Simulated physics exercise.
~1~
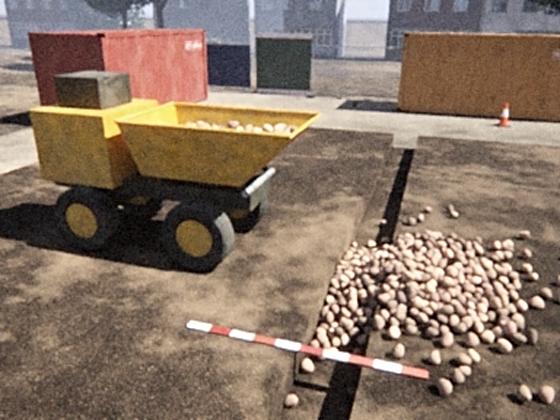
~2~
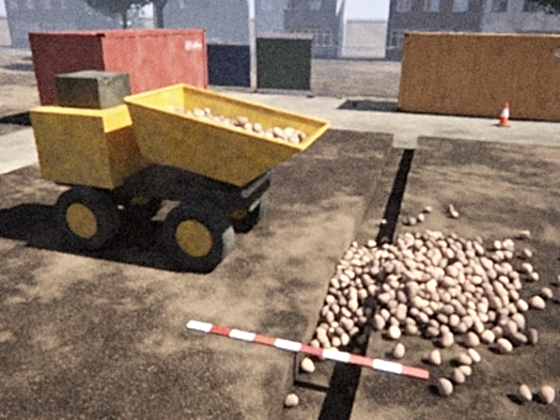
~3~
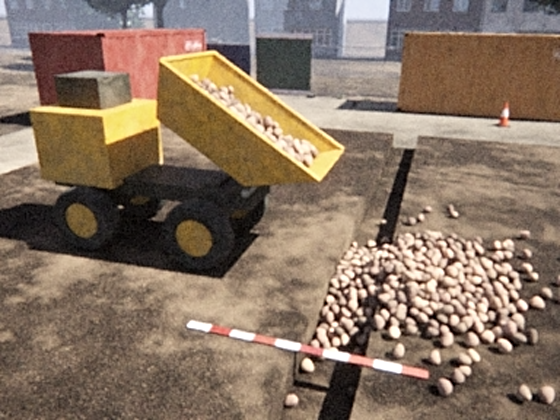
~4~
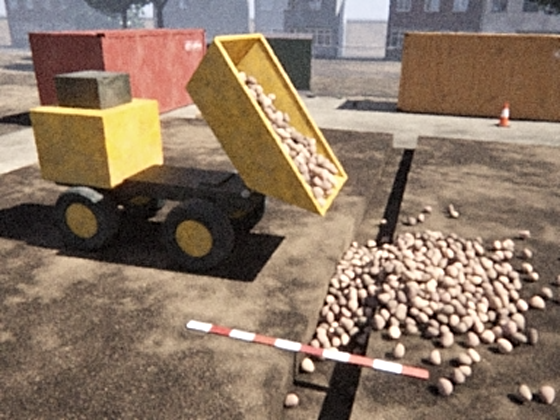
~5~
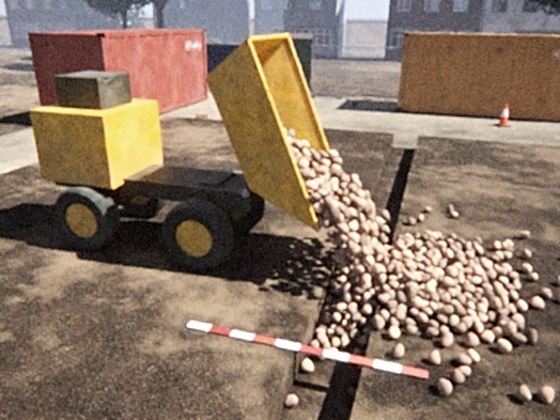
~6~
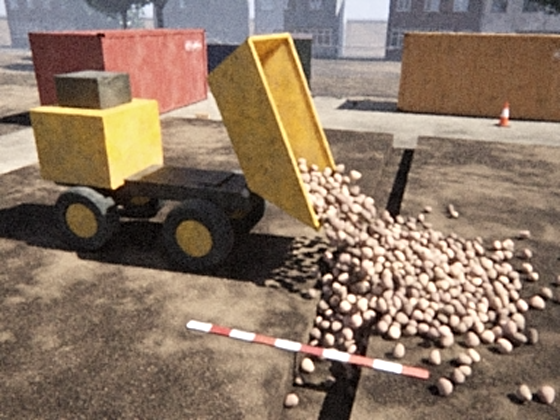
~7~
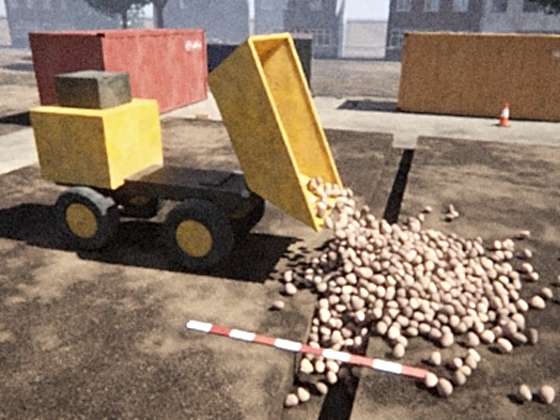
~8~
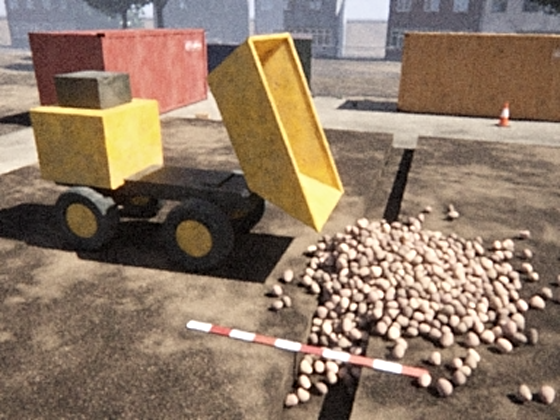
A yellow dumper with black wheels stands at the left of a dirt yard, seen from slightly above, with red, dark and orange containers and a small traffic cone behind. To the right, a loose heap of pale, rounded stones lies across a narrow, dark trench, near a red and white striped staff. The dumper's skip, loaded with similar stones, tilts up steadily toward the right until it is steep. The stones then slide out over its lower lip and pour onto the trench and the old heap. The skip stays raised and empty beside a broader, fuller pile.
